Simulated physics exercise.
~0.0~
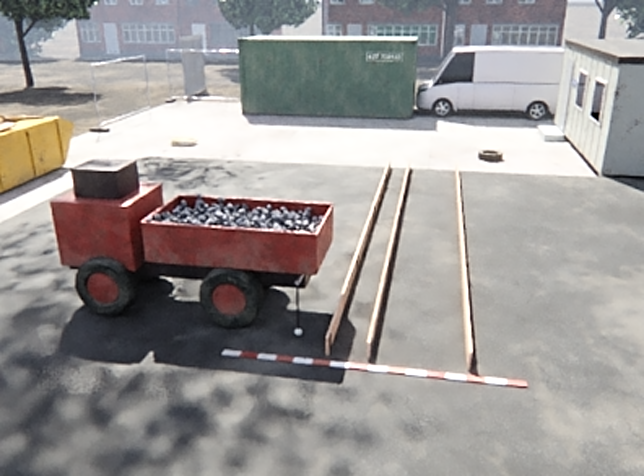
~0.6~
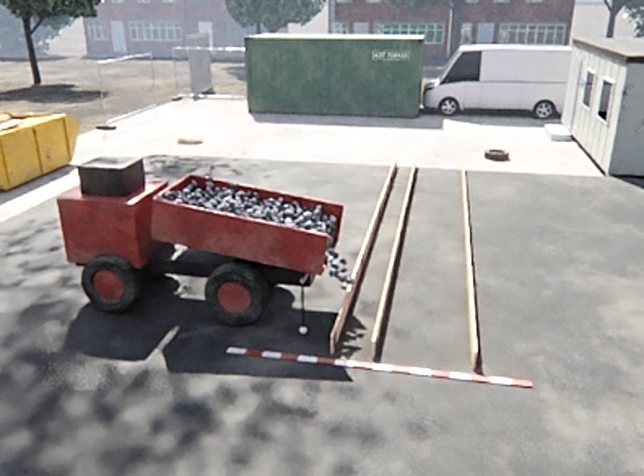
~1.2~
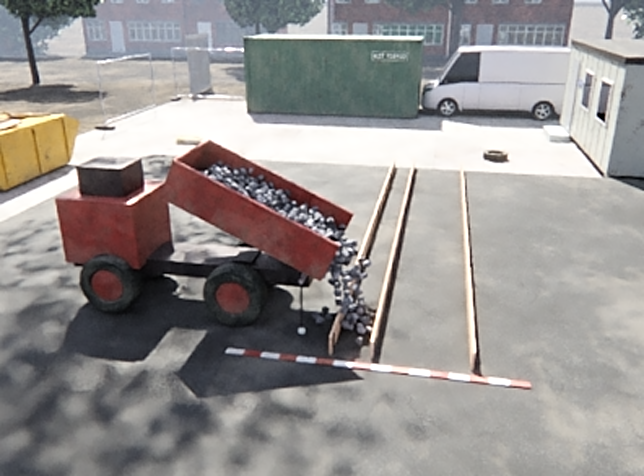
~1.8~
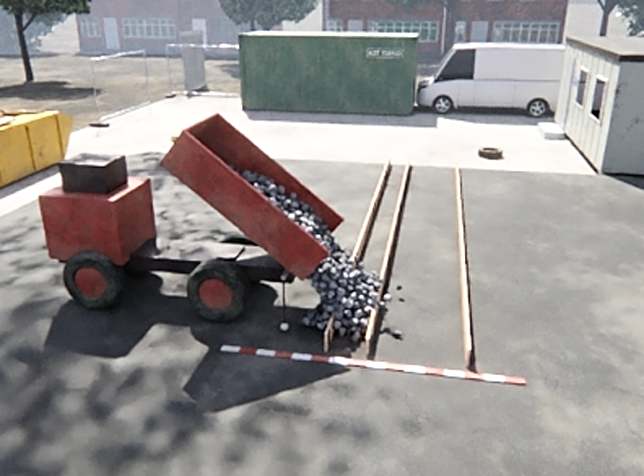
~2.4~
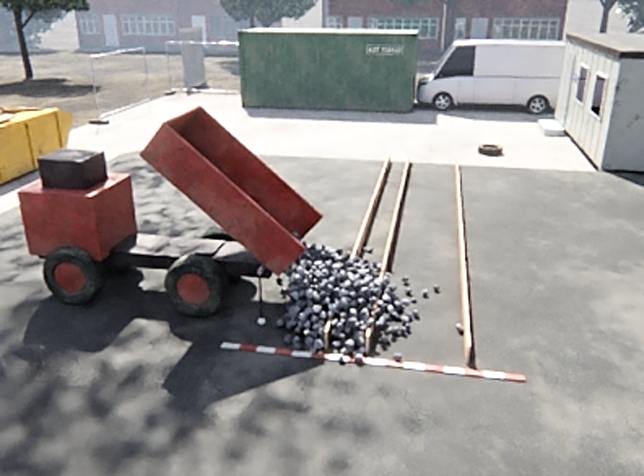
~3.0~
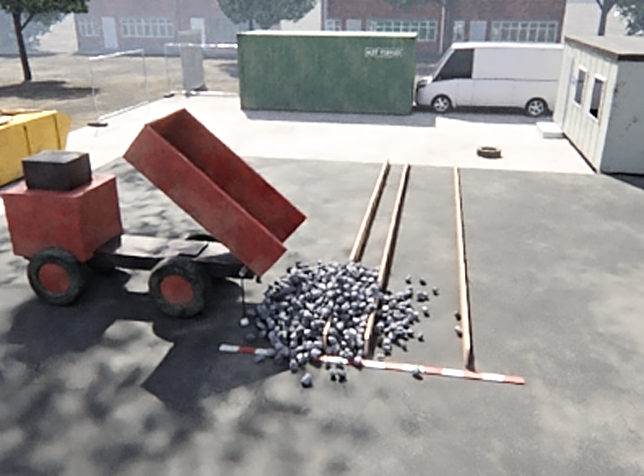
A red dump truck tips its bed, spills grey stones over wooden planks, and rolls left, emptied.
